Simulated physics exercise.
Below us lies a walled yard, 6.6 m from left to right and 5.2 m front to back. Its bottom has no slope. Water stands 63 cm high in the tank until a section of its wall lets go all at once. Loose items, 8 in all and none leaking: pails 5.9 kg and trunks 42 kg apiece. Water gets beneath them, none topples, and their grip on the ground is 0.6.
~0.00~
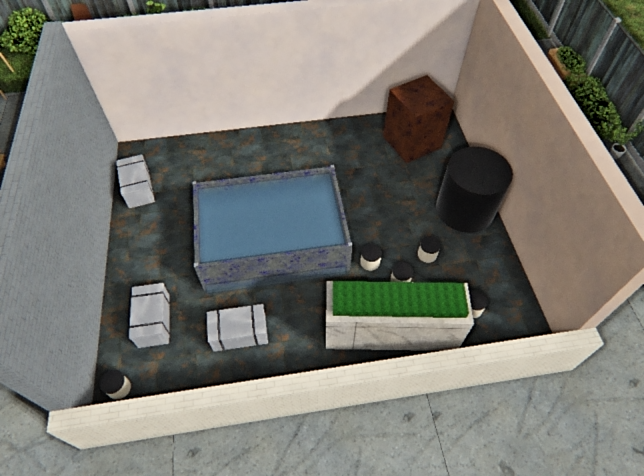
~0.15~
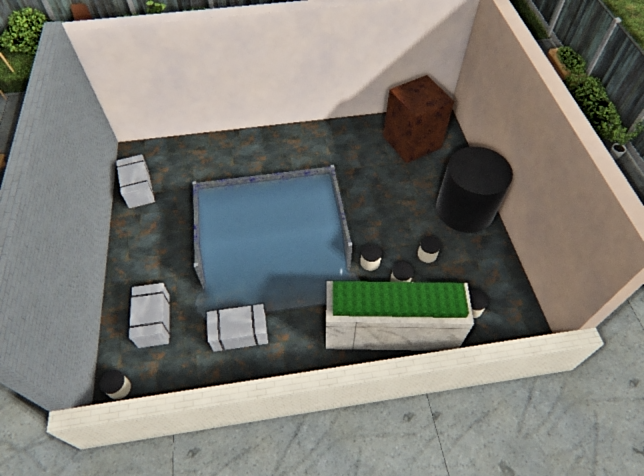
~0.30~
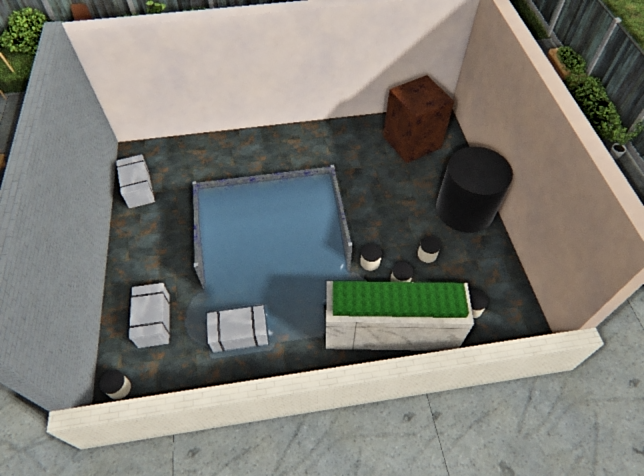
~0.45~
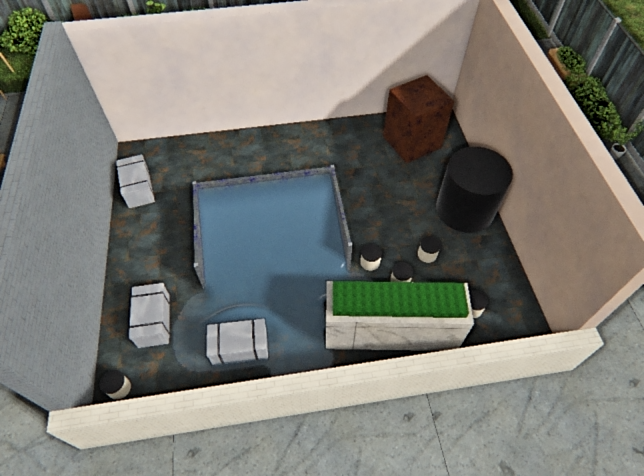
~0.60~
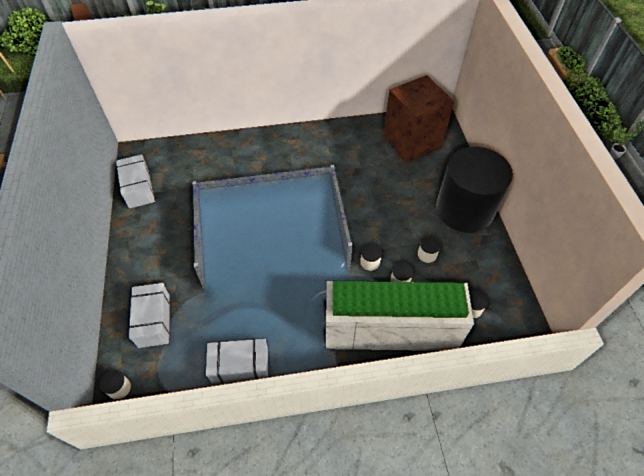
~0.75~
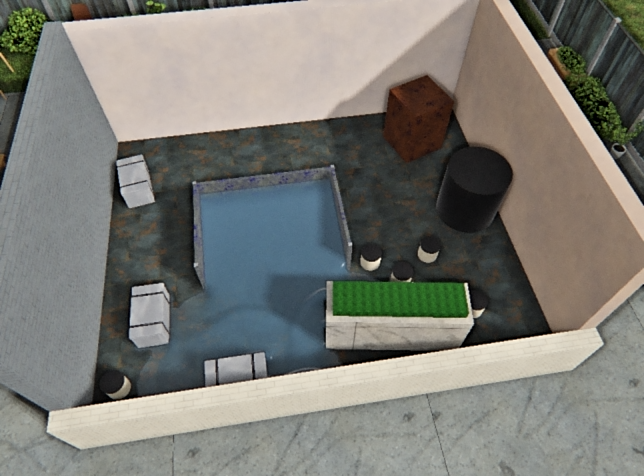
Water spreads from the pool across the yard floor and pushes one pale trunk toward the near wall.
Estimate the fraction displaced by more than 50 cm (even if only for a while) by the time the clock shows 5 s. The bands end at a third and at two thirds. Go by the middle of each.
Share: At least two thirds.
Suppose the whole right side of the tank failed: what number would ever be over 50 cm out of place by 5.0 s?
Then 4.
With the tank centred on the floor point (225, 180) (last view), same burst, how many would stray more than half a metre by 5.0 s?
In that case 4 of them.
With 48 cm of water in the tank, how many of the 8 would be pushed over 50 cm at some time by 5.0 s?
In that case 4 of them.
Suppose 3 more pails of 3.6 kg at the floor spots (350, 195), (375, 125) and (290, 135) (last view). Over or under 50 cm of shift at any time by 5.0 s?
In that order: Less, less, under.
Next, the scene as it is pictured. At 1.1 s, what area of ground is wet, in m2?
Roughly 10.0 m2.
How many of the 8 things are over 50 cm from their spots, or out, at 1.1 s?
By then 1.
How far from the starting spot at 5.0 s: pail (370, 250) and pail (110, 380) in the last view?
In that order: 0 cm, 450 cm.
After 1.1 s 1 of 8 are over 50 cm from their spots; 0 afloat.
After 2.2 s 3 of 8 are over 50 cm from their spots; 1 afloat.
After 3.5 s 5 of 8 are over 50 cm from their spots; 2 afloat.
After 5.0 s 6 of 8 are over 50 cm from their spots, and 6 have been at some point; 2 afloat.
